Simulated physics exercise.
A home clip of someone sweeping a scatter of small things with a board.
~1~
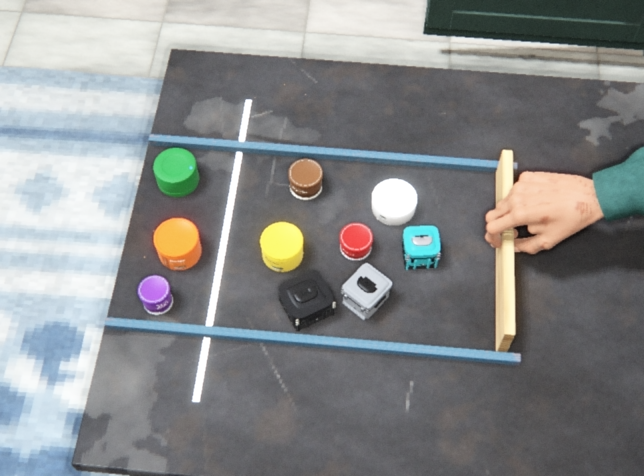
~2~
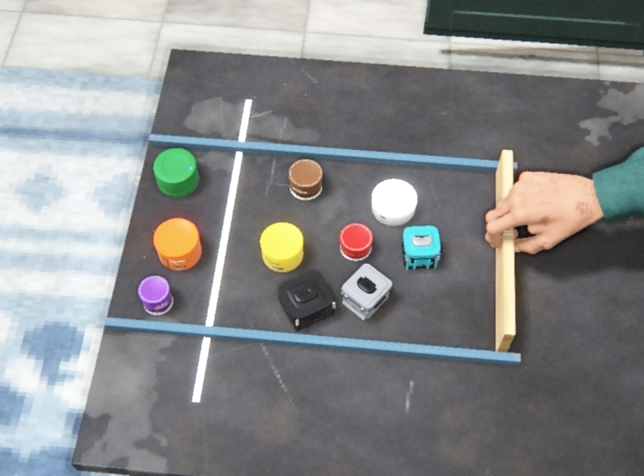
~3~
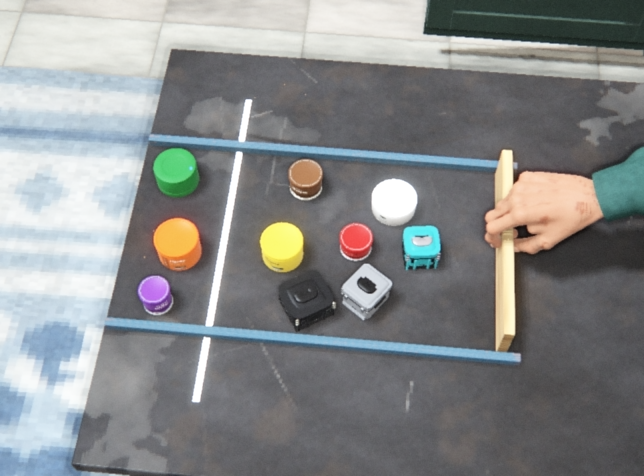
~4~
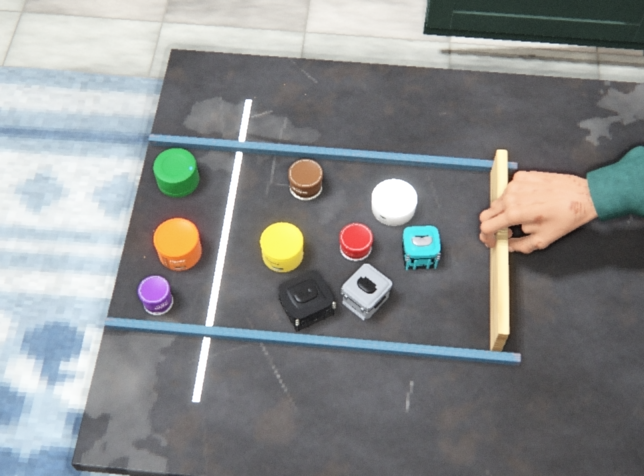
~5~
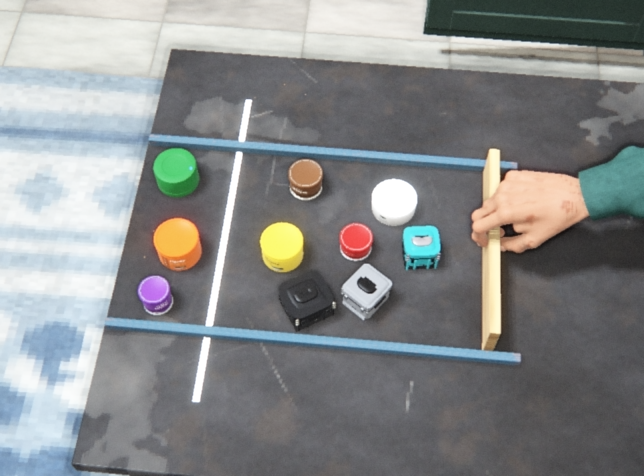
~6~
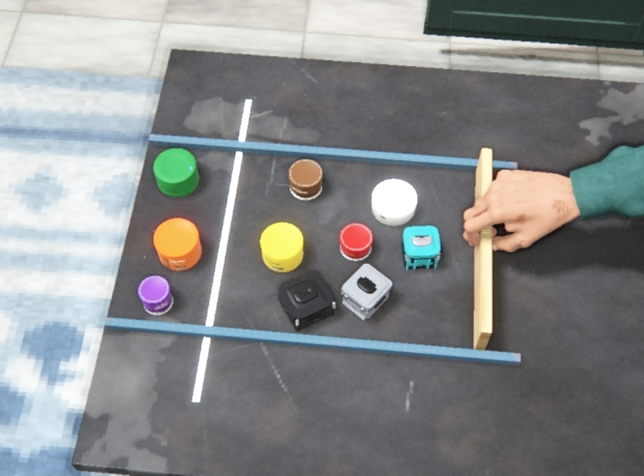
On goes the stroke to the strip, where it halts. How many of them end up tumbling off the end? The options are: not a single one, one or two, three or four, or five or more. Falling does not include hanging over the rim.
My answer: Not a single one.
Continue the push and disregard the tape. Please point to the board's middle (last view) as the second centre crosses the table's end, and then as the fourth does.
At (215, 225) for the second, at (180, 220) for the fourth.
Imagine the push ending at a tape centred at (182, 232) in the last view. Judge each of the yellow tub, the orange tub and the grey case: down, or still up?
The yellow tub is still there; as for the orange tub, it is no longer there; and the grey case is still there.
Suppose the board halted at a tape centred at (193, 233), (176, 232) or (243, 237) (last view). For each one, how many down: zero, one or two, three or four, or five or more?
For each place: 1 or 2; either three or four; none at all.
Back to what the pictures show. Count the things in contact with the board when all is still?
Looks like 4 of them, all told.
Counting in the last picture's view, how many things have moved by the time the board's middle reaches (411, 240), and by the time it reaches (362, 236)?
At the first spot the count is 2, and at the second it is 6.
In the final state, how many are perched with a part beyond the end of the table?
It comes to 2.
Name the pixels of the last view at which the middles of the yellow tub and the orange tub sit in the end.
The first comes to rest at (168, 253), and the second at (135, 233).
Early on, none off yet; green lid at rest near (177, 173); purple tin at rest near (156, 296); orange tub at rest near (178, 245).
Finally, the number that fall off is zero.
